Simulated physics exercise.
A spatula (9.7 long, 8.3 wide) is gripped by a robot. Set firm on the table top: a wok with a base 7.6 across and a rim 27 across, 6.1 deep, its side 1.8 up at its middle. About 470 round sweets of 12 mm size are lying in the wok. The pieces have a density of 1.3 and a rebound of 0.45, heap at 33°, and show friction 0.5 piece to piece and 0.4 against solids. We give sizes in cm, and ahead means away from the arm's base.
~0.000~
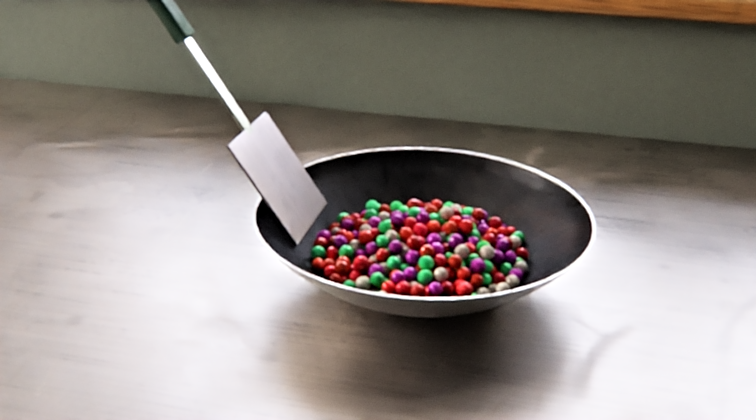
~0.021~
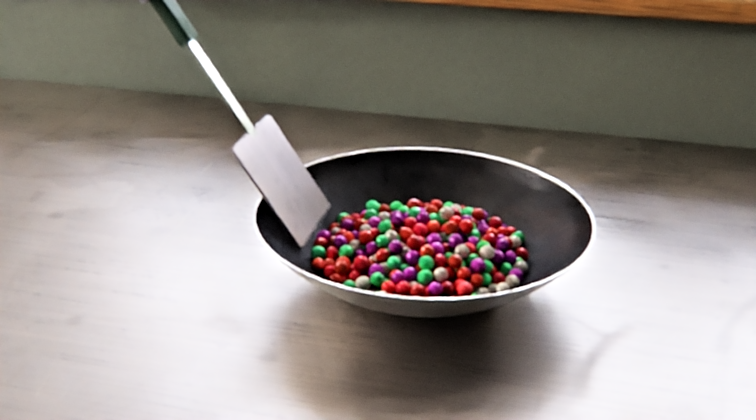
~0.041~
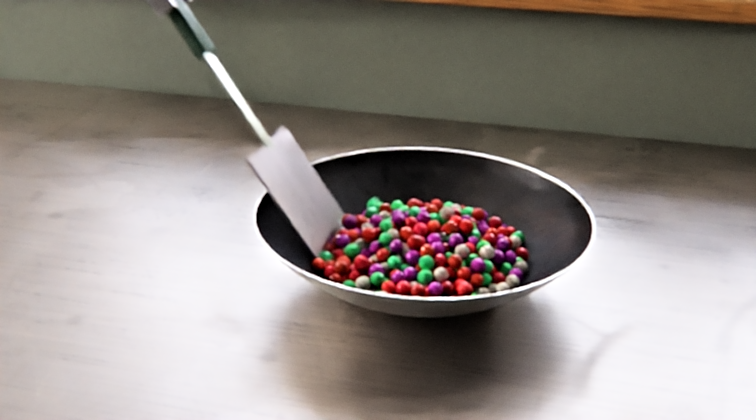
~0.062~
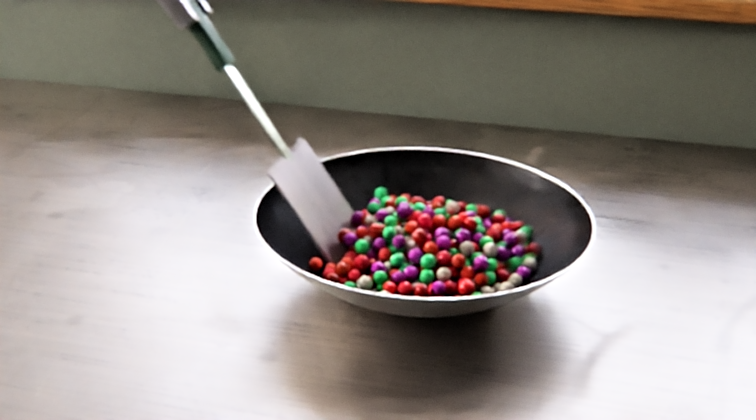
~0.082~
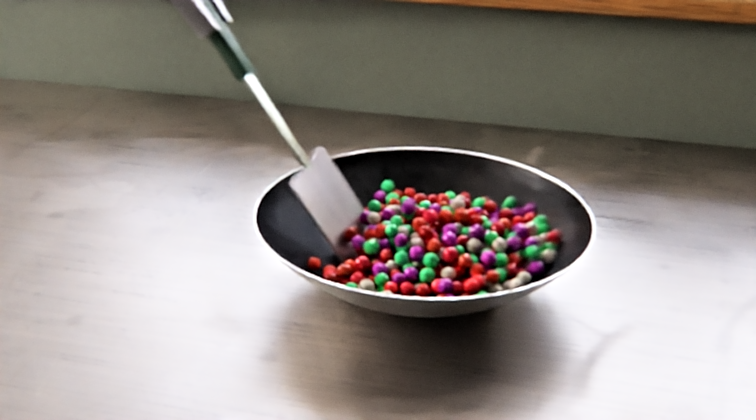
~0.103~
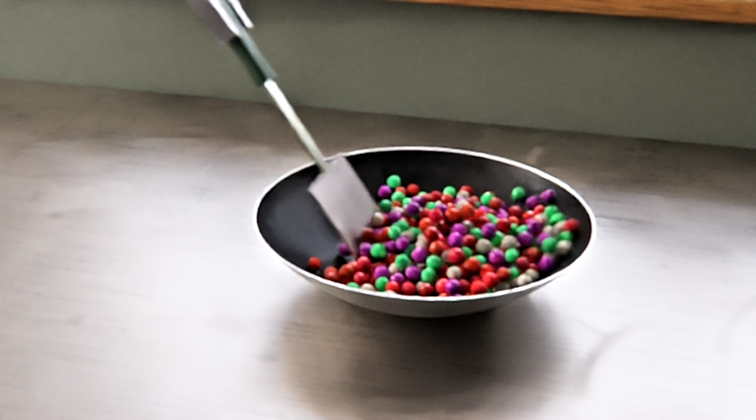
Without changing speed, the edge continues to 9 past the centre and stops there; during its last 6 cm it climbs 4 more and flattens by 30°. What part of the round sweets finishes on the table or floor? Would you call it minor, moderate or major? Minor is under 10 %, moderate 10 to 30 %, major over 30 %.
I would call it major.
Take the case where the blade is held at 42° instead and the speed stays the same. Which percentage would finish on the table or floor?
Near 40 %.
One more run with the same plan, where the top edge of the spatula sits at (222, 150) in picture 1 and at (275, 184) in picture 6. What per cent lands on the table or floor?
Roughly 25 percent ends up there.
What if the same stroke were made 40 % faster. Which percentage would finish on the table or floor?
Then roughly 45 percent.
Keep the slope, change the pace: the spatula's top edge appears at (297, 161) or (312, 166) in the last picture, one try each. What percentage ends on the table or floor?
First try around 25 %, second try around 35 %.
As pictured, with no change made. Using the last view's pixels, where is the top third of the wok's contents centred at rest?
Pixel estimate: About (510, 258).
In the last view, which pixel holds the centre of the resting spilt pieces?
Resting centre: About (742, 320).
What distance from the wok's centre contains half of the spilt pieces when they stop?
Distance, approx.: 28 cm.
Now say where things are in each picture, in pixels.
The first frame shows spatula top edge at (247, 128), sloping 56°; upper third of the load around (421, 240), from x 320 to 520, top at y 205; 474 in the wok.
The second frame shows spatula top edge at (251, 131), sloping 56°; upper third of the load around (421, 240), from x 320 to 520, top at y 205.
The third frame shows spatula top edge at (267, 143), sloping 56°; upper third of the load around (420, 238), from x 320 to 520, top at y 205.
The fourth frame shows spatula top edge at (287, 156), sloping 56°; upper third of the load around (427, 235), from x 315 to 530, top at y 195.
The fifth frame shows spatula top edge at (306, 164), sloping 56°; upper third of the load around (447, 232), from x 315 to 555, top at y 185.
The sixth frame shows spatula top edge at (326, 170), sloping 56°; upper third of the load around (471, 232), from x 315 to 570, top at y 180; 474 in the wok.
By 0.15 s, sloping 56°, highest piece 8 above the table; 473 in the wok, 1 on the blade or in flight.
By 0.20 s, sloping 44°, highest piece 9 above the table; 458 in the wok, 16 on the blade or in flight.
By 0.43 s, sloping 26°, highest piece 11 above the table; 271 in the wok, 132 on the table or floor, 71 on the blade or in flight.
By 1.48 s, sloping 26°, highest piece 7 above the table; 271 in the wok, 203 on the table or floor.
Final count, 271 in the wok, 203 on the table or floor. That is 43 % on the table or floor.
